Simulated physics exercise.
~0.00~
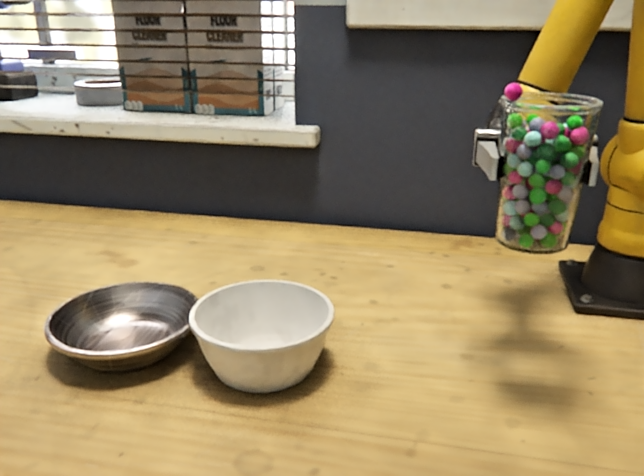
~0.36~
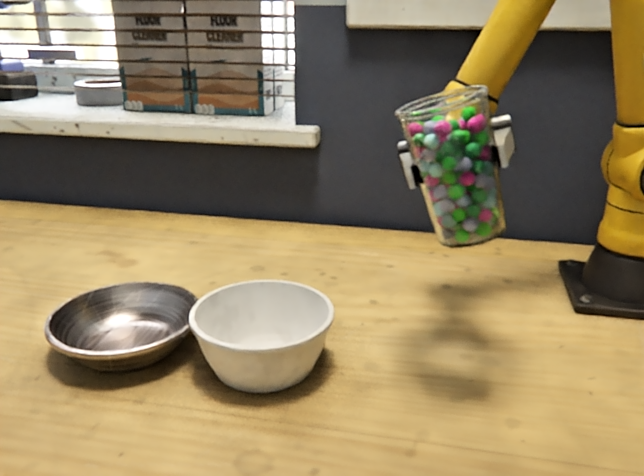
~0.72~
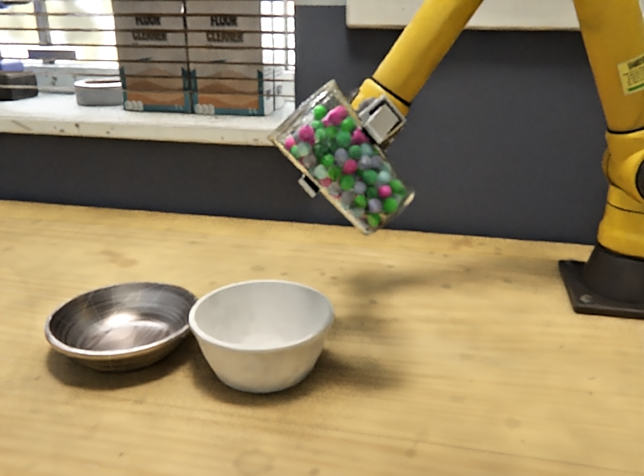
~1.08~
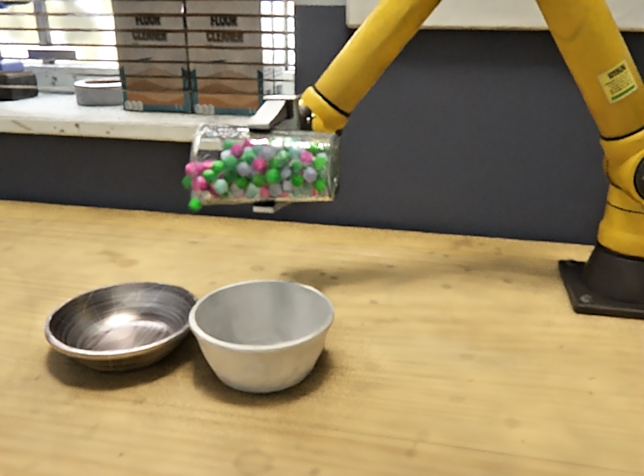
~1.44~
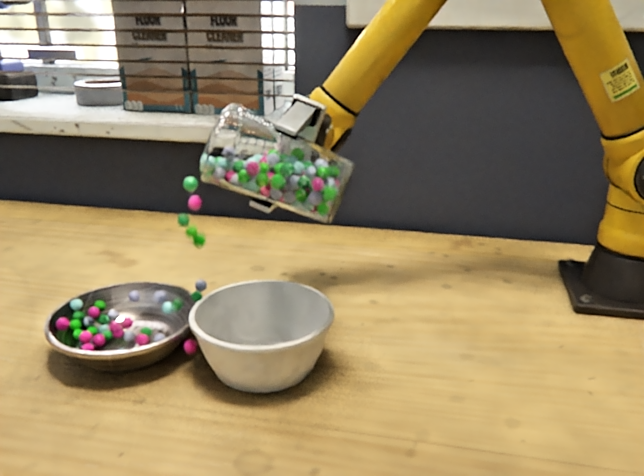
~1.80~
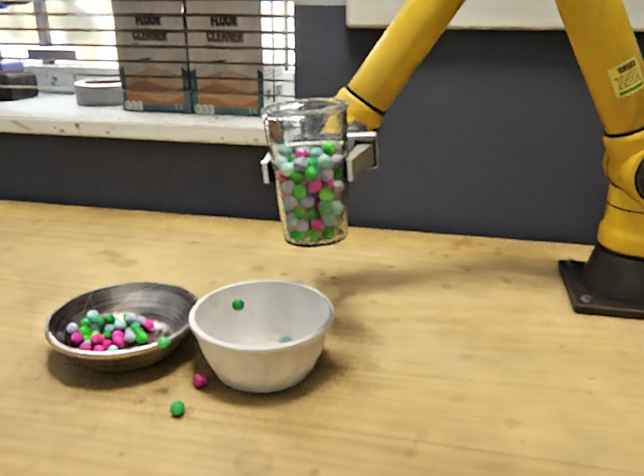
Yellow robot arm carrying a clear beaker of colourful balls left, tipping some mostly into a dark bowl, then righting it part-full.
